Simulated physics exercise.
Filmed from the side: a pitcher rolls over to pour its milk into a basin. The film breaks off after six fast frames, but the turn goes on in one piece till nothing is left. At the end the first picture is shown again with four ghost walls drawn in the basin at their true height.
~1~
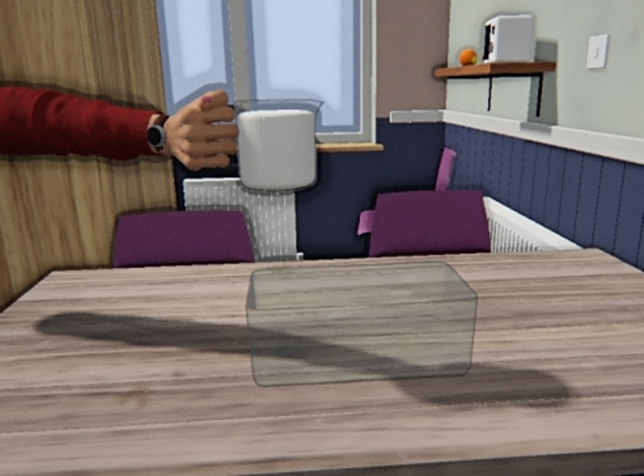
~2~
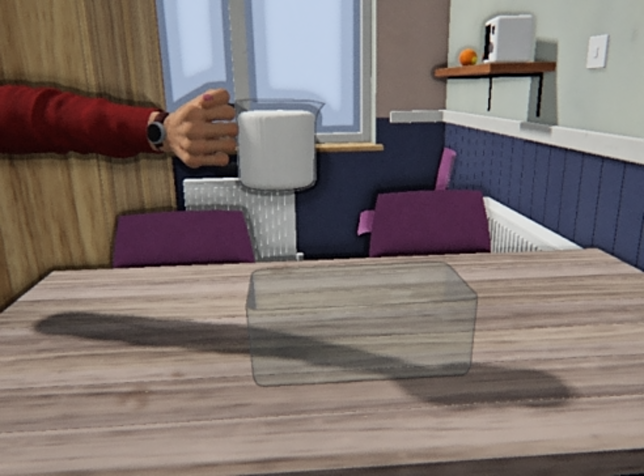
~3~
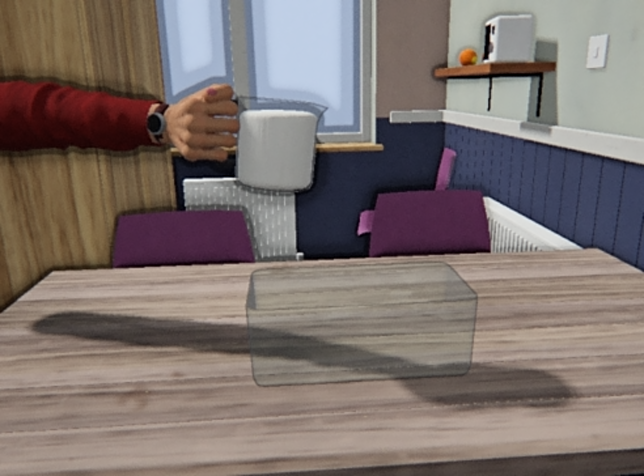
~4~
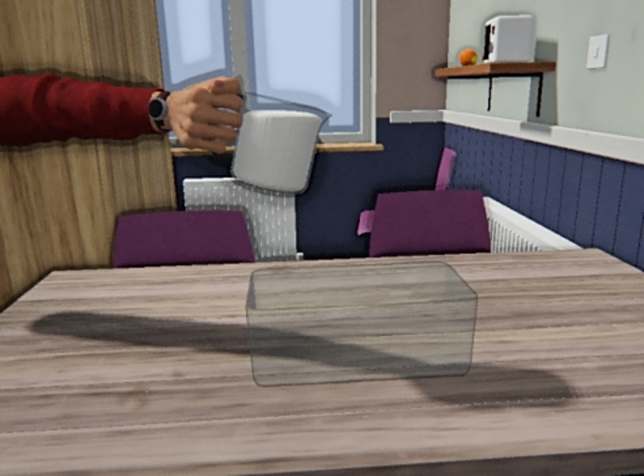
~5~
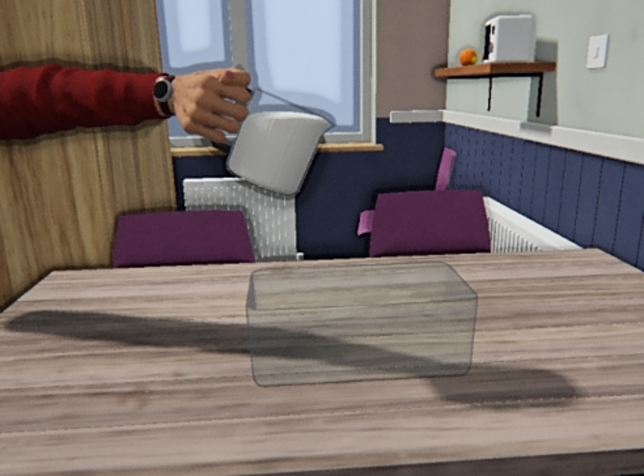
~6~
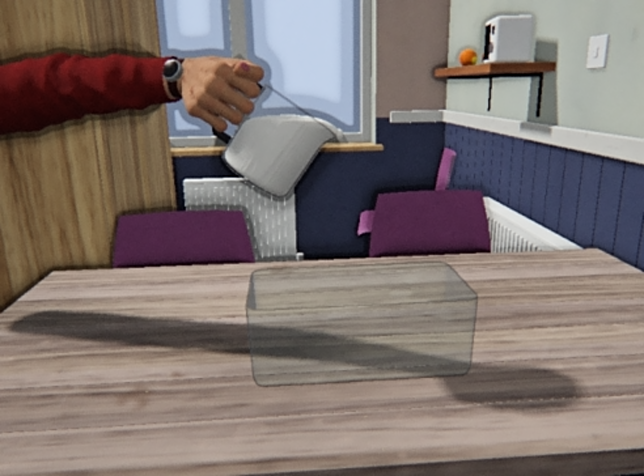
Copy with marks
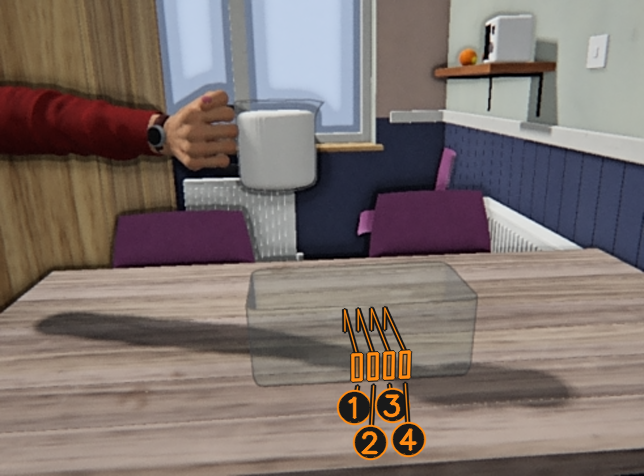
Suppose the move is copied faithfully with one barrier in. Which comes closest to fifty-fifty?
Place 4.
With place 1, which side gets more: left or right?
The right side.
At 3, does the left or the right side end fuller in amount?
More ends on the right.
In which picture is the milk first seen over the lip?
In picture 6.
On the marked copy, 1 at (357, 386); 2 at (373, 385); 3 at (389, 384); 4 at (405, 383).
With 1, about 9 % ends left of the wall and 88 % right of it; 3 % is lost outside.
With 2, about 11 % ends left of the wall and 86 % right of it; 3 % is lost outside.
With 3, about 20 % ends left of the wall and 78 % right of it.
With 4, about 54 % ends left of the wall and 43 % right of it; 3 % is lost outside.
